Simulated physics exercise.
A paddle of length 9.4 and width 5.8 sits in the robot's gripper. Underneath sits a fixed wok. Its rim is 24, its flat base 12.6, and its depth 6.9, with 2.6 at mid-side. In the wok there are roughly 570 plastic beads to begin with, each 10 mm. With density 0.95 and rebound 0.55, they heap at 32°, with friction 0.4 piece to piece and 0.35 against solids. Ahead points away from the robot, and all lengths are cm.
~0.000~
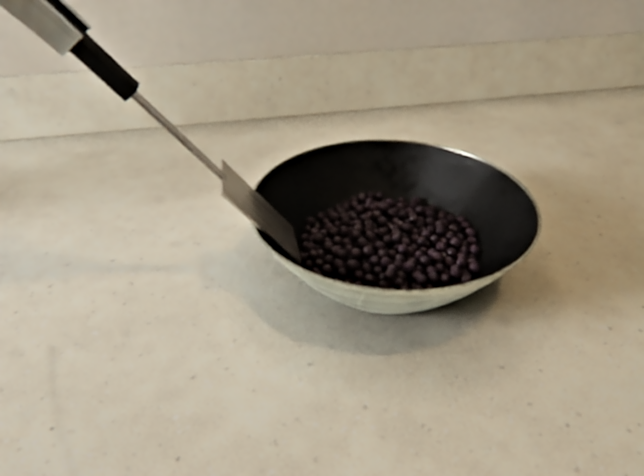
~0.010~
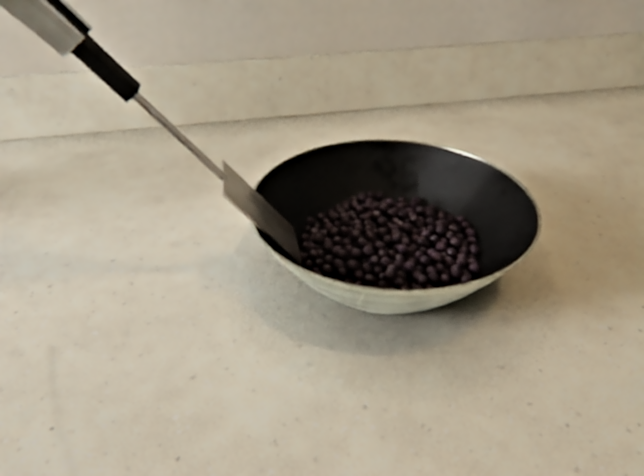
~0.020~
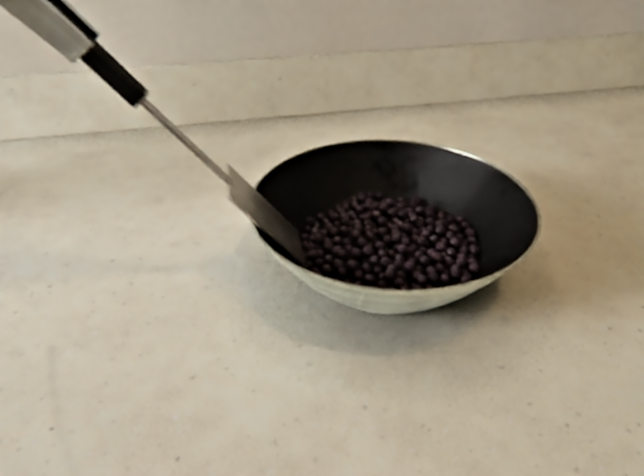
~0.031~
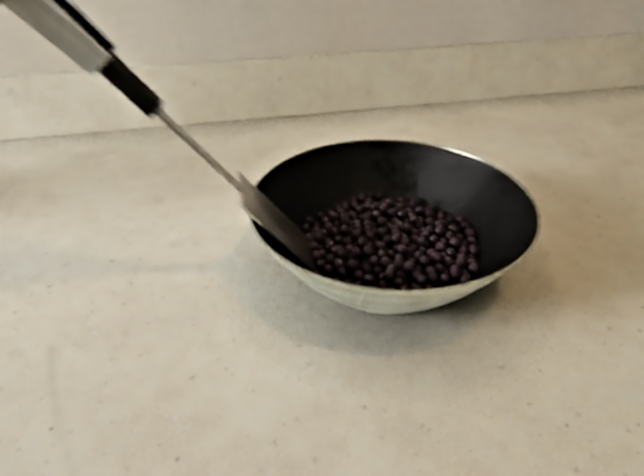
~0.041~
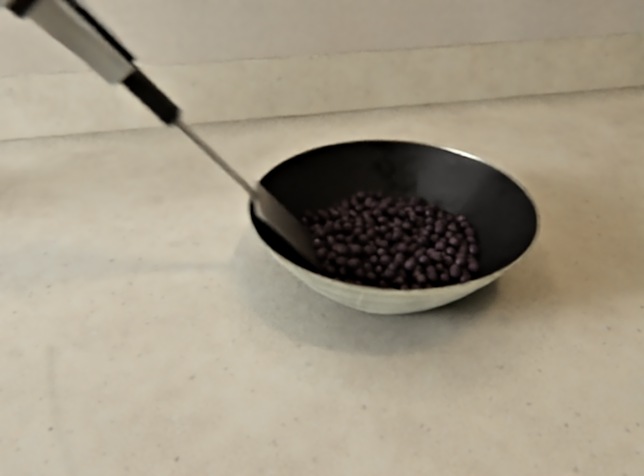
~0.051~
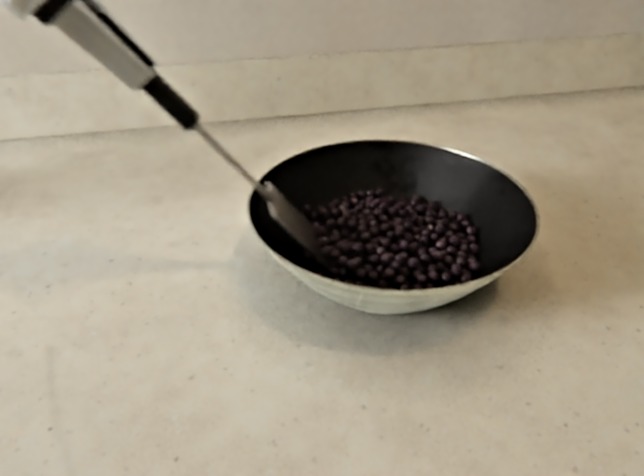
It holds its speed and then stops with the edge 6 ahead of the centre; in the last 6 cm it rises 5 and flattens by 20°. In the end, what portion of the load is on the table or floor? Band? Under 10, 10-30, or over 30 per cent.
10-30 per cent.
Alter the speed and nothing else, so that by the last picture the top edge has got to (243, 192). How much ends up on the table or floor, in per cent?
Expect about 0 per cent there.
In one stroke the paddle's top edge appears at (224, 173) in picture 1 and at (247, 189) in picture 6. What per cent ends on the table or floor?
About 0 per cent.
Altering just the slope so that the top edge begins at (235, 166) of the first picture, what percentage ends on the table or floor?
Roughly 15 percent ends on the table or floor.
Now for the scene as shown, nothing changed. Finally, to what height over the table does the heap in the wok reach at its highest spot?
It reaches around 5.5 cm.
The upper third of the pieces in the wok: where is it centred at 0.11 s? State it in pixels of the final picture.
About pixel (408, 221).
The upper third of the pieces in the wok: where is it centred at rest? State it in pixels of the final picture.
Close to pixel (449, 226).
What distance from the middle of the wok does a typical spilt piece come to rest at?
Estimate: Near 50 cm.
After 0.08 s, sloping 54°, highest piece 6 above the table; 567 in the wok.
After 0.11 s, sloping 48°, highest piece 10 above the table; 566 in the wok, 1 on the blade or in flight.
After 0.32 s, sloping 34°, highest piece 17 above the table; 489 in the wok, 14 on the table or floor, 64 on the blade or in flight.
After 1.37 s, sloping 34°, highest piece 5 above the table; 489 in the wok, 78 on the table or floor.
In the end, 489 in the wok, 78 on the table or floor. That is 14 % on the table or floor.
